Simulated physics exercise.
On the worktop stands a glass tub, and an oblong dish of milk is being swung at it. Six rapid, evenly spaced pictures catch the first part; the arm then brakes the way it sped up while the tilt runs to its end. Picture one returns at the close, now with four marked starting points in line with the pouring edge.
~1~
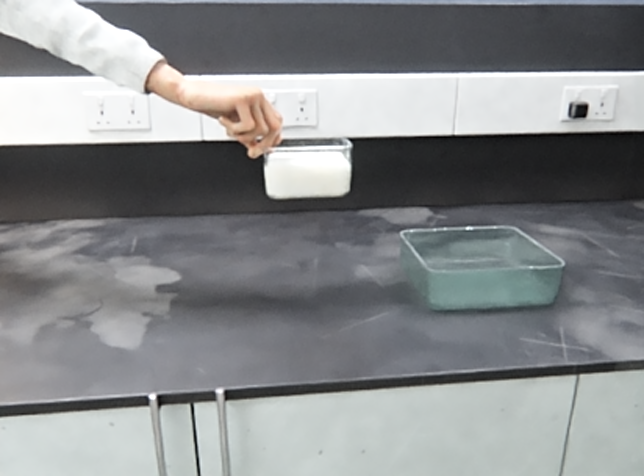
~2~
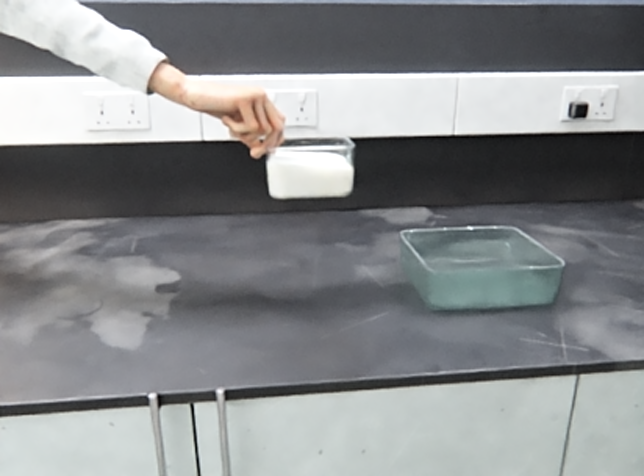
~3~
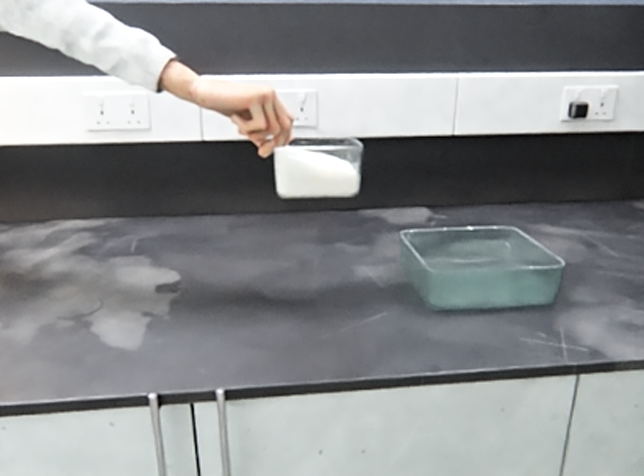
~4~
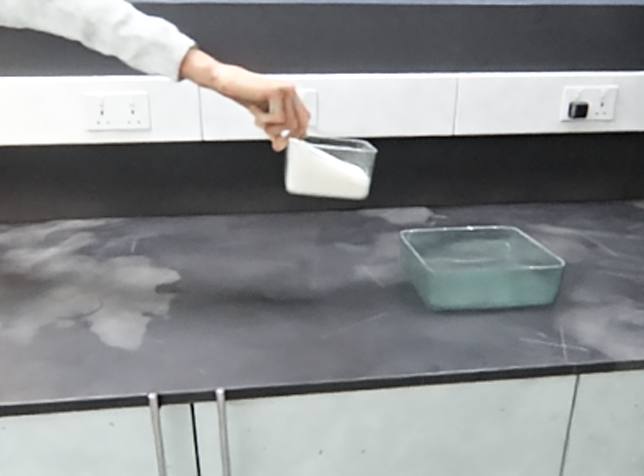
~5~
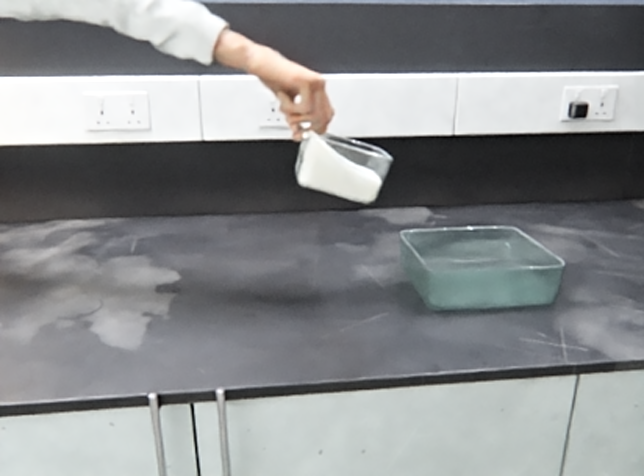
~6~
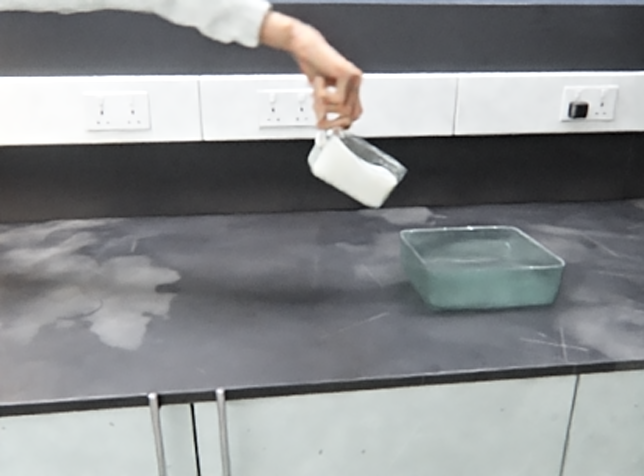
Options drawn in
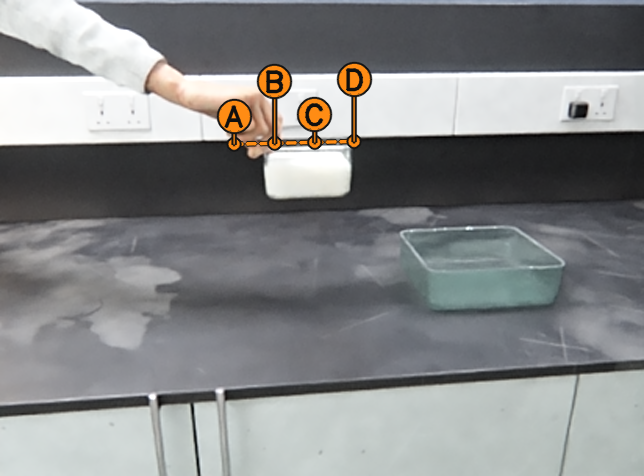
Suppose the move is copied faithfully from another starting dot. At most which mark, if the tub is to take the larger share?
That is dot C.
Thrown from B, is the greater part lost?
Yes, it does.
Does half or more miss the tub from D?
No.
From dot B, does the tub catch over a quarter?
Yes.
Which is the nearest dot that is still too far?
B it is.
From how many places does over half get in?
Two of them.
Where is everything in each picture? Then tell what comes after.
Upright, lip at (347, 141); tub from (425, 308) to (555, 300); nothing has left yet, in the first frame.
Upright, lip at (349, 141); nothing has left yet, in the second frame.
Upright, lip at (357, 142); nothing has left yet, in the third frame.
Tipped about 7°, lip at (370, 146); milk is over the rim, down to (293, 138), in the fourth frame.
Tipped about 18°, lip at (386, 154); milk is over the rim, down to (304, 135), in the fifth frame.
Tipped about 32°, lip at (400, 165); milk is over the rim, down to (319, 143), in the sixth frame.
On the marked copy, A at (234, 144); B at (274, 143); C at (314, 142); D at (354, 141).
For dot A, about 1 % lands in the tub, 98 % falls short.
For dot B, about 37 % lands in the tub, 53 % falls short and 10 % goes beside or beyond.
For dot C, about 66 % lands in the tub, 20 % falls short and 14 % goes beside or beyond.
For dot D, about 81 % lands in the tub, 7 % falls short and 11 % goes beside or beyond.
